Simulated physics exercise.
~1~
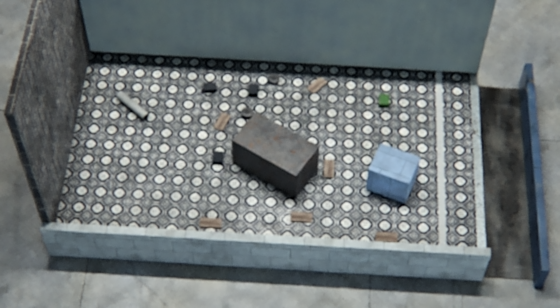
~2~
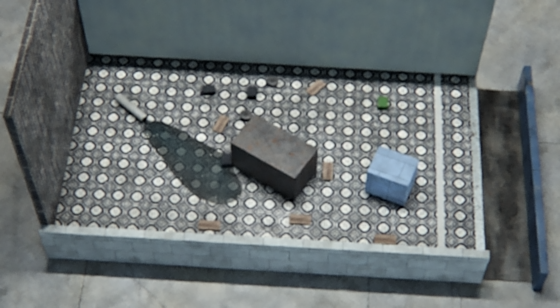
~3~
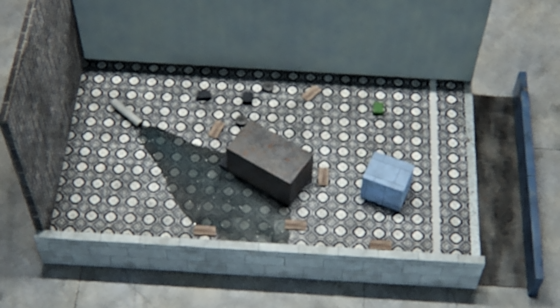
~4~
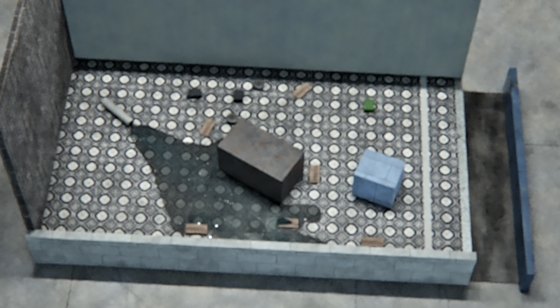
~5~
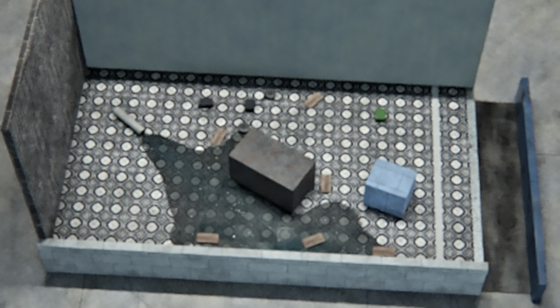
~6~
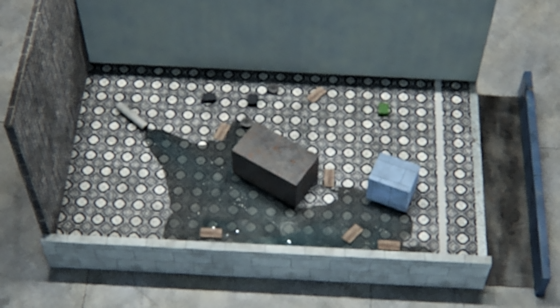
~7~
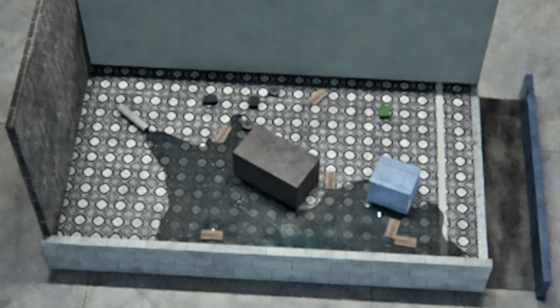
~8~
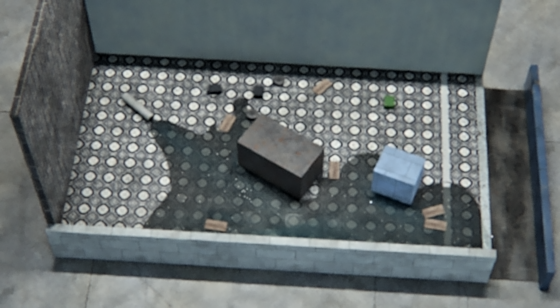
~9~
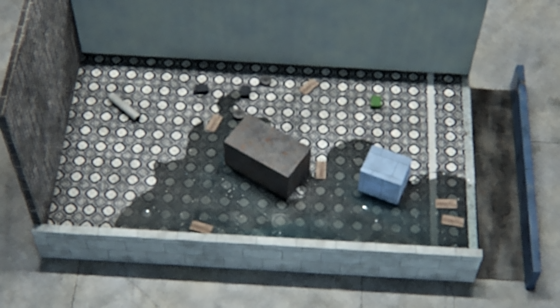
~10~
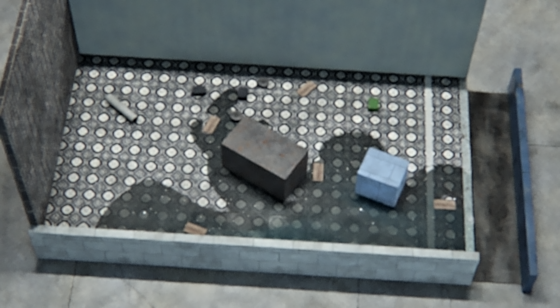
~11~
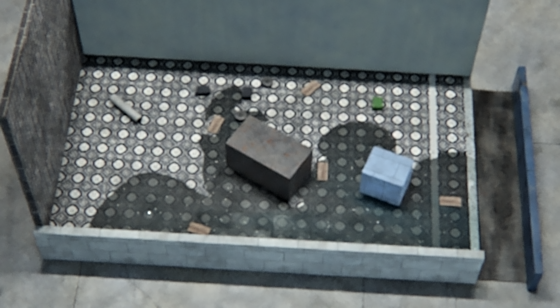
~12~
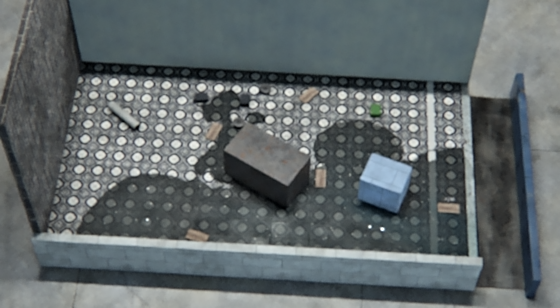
A walled floor of patterned tiles is seen from above at a slight sway, with a large dark block near the middle, a smaller blue block to its right, a pale pipe at upper left, and small brown boards, dark pieces and a green float scattered about. Dark water shoots from the pipe toward the front wall, then spreads right around both blocks. Two boards along the front drift right, past the blue block and over the pale stripe. The jet stops and the water draws away from the pipe. One board rests beyond the stripe, the other is gone, and the green float stays put short of it.
